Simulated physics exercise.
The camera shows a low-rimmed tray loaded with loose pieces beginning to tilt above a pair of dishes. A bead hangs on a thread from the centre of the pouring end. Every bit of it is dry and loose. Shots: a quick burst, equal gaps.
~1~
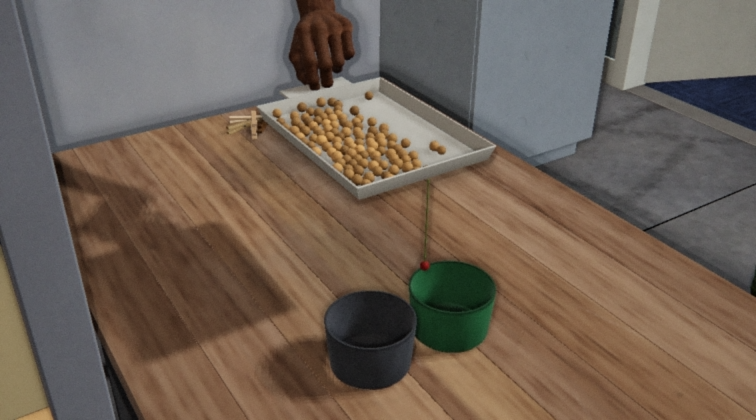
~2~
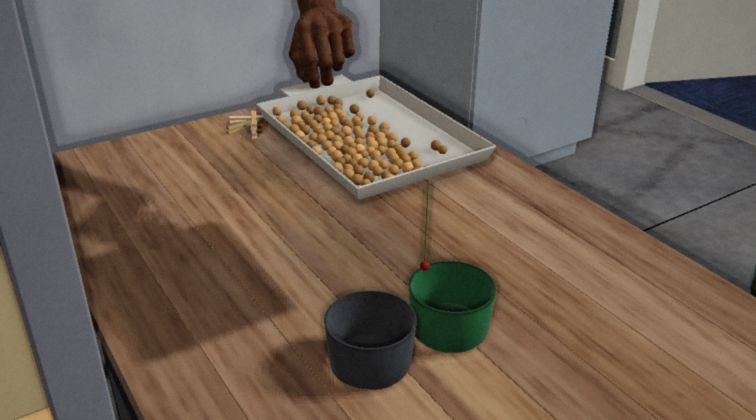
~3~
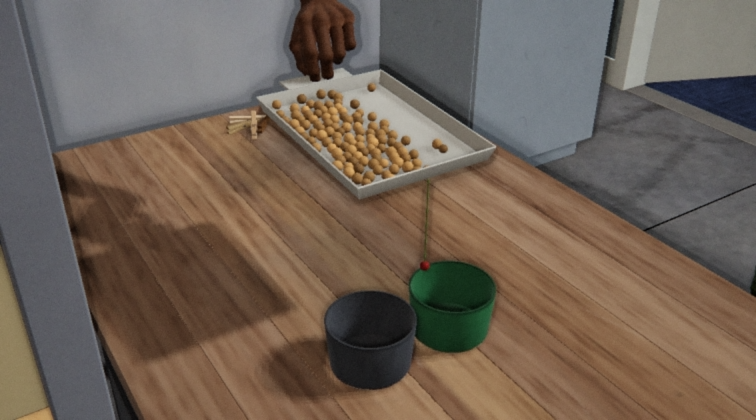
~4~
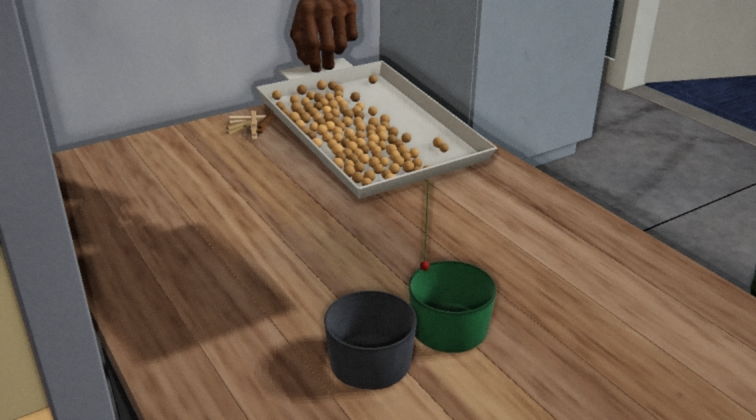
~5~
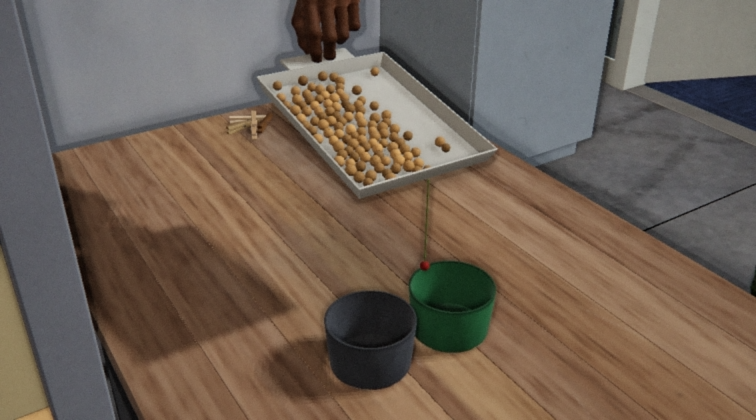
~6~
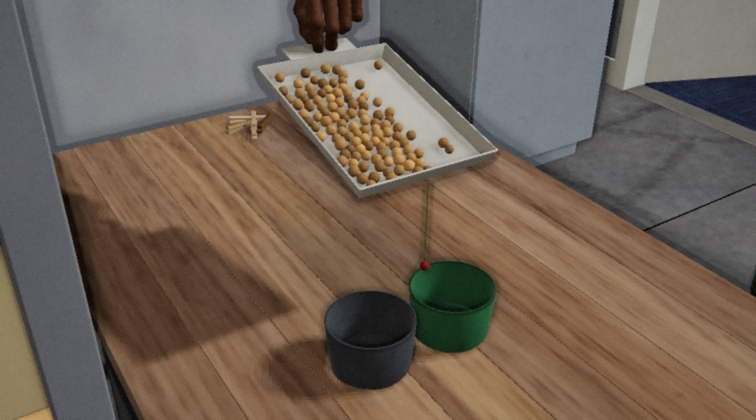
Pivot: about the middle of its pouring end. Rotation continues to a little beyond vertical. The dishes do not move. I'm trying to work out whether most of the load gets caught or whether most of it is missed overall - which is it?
Most of it gets caught.
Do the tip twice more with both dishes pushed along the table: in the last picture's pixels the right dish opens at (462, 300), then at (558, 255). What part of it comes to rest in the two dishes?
Close to 70 in a hundred, then close to 60 in a hundred.
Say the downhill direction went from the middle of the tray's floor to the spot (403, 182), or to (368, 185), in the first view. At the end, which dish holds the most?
One gives the leftmost dish and two gives the leftmost dish.
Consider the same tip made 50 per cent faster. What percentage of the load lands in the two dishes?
Result: About 50 per cent.
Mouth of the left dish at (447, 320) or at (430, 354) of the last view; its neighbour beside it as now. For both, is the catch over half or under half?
For the two tries in order: Exceeding half, not as much as half.
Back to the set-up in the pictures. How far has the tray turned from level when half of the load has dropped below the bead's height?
Roughly 80 degrees of turn.
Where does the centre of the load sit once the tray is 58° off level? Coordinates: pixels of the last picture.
Somewhere about pixel (423, 160).
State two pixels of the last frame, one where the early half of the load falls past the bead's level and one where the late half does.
It passes near (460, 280) first and then near (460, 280).
Soon after the last picture, tray tipped steeply; most on the tray; a stray few in the right dish; a small part in the air.
A little later, tray tipped right over; a small part in the left dish; about half in the right dish; about a third outside both; a small part in the air.
Later still, tray tipped past a quarter turn; a small part in the left dish; about half in the right dish; about a third outside both.
At rest, tray tipped past a quarter turn; a small part in the left dish; about half in the right dish; about a third outside both.
